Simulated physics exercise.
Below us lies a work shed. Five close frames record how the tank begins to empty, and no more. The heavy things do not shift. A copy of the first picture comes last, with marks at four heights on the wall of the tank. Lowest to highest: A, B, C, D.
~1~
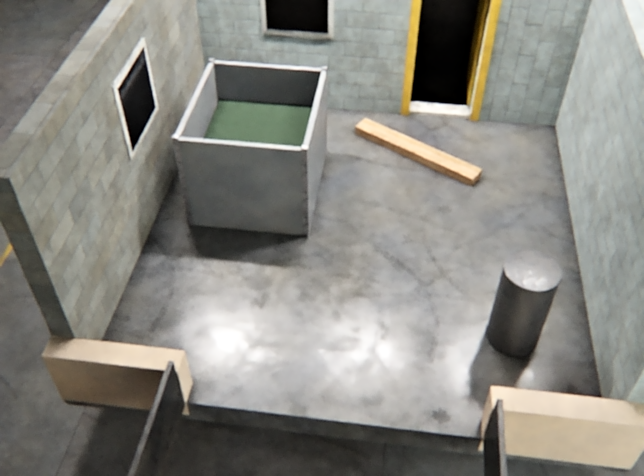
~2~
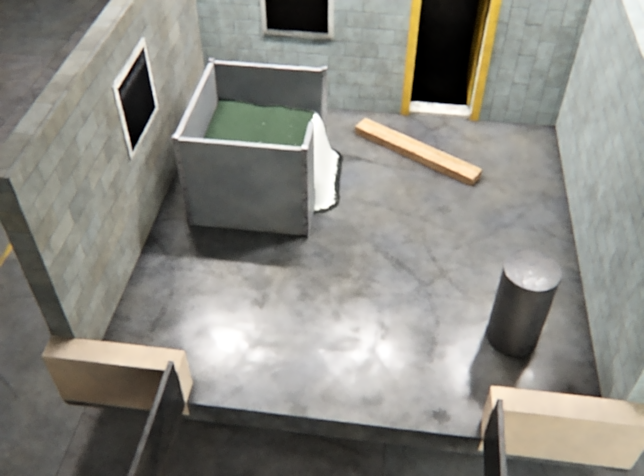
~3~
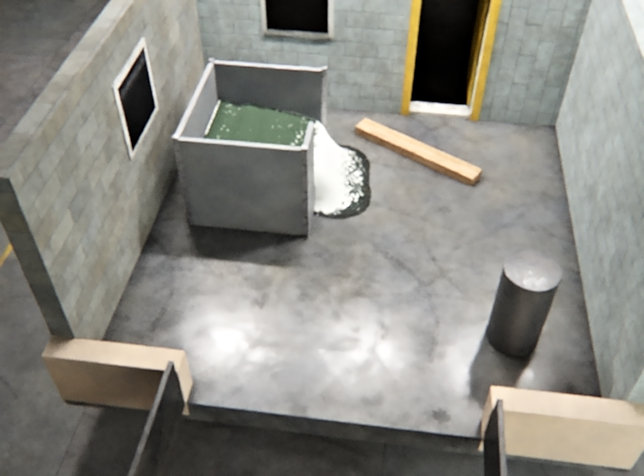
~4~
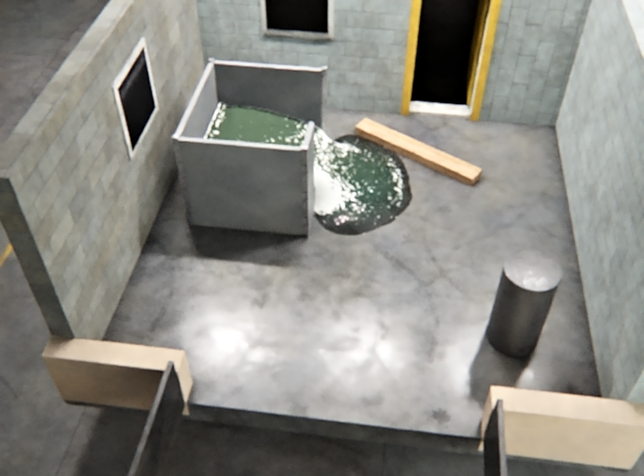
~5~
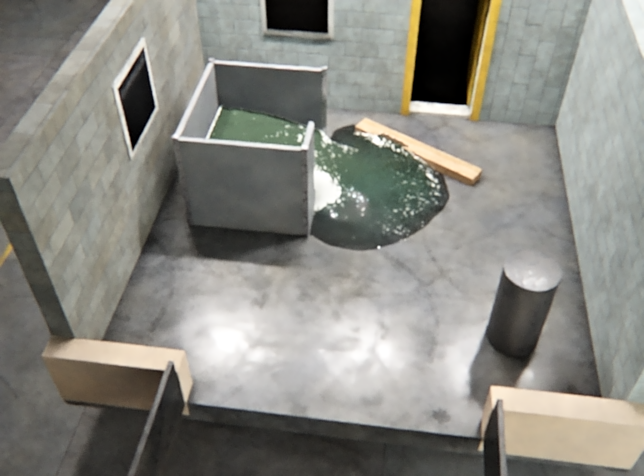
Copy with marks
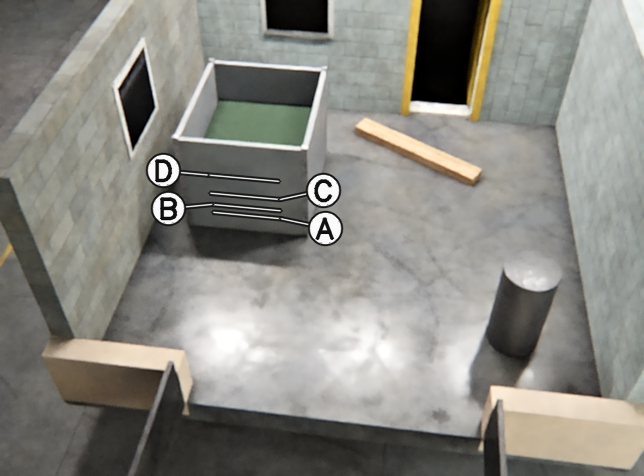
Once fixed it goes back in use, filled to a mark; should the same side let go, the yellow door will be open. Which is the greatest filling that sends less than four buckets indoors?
Take C.
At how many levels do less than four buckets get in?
Three of the four.
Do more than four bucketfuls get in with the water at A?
No.
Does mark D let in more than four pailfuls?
Yes, it does.
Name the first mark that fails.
Mark D.
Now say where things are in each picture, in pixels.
Water in the tank at rest, its middle at (258, 138); foot of the yellow doorway at (439, 117); open gate at (335, 365).
Water covers 1 % of the ground and shows as far out as (336, 158).
Water covers 4 % of the ground and shows as far out as (355, 152).
Water covers 8 % of the ground and shows as far out as (403, 202).
Water covers 12 % of the ground and shows as far out as (441, 199).
On the marked copy, A at (246, 215); B at (246, 207); C at (245, 196); D at (243, 178); from the bottom up A, B, C, D.
If A is chosen, nothing gets over.
If B is chosen, nothing gets over.
If C is chosen, a bucket or two gets in.
If D is chosen, about 9 bucketfuls get in.
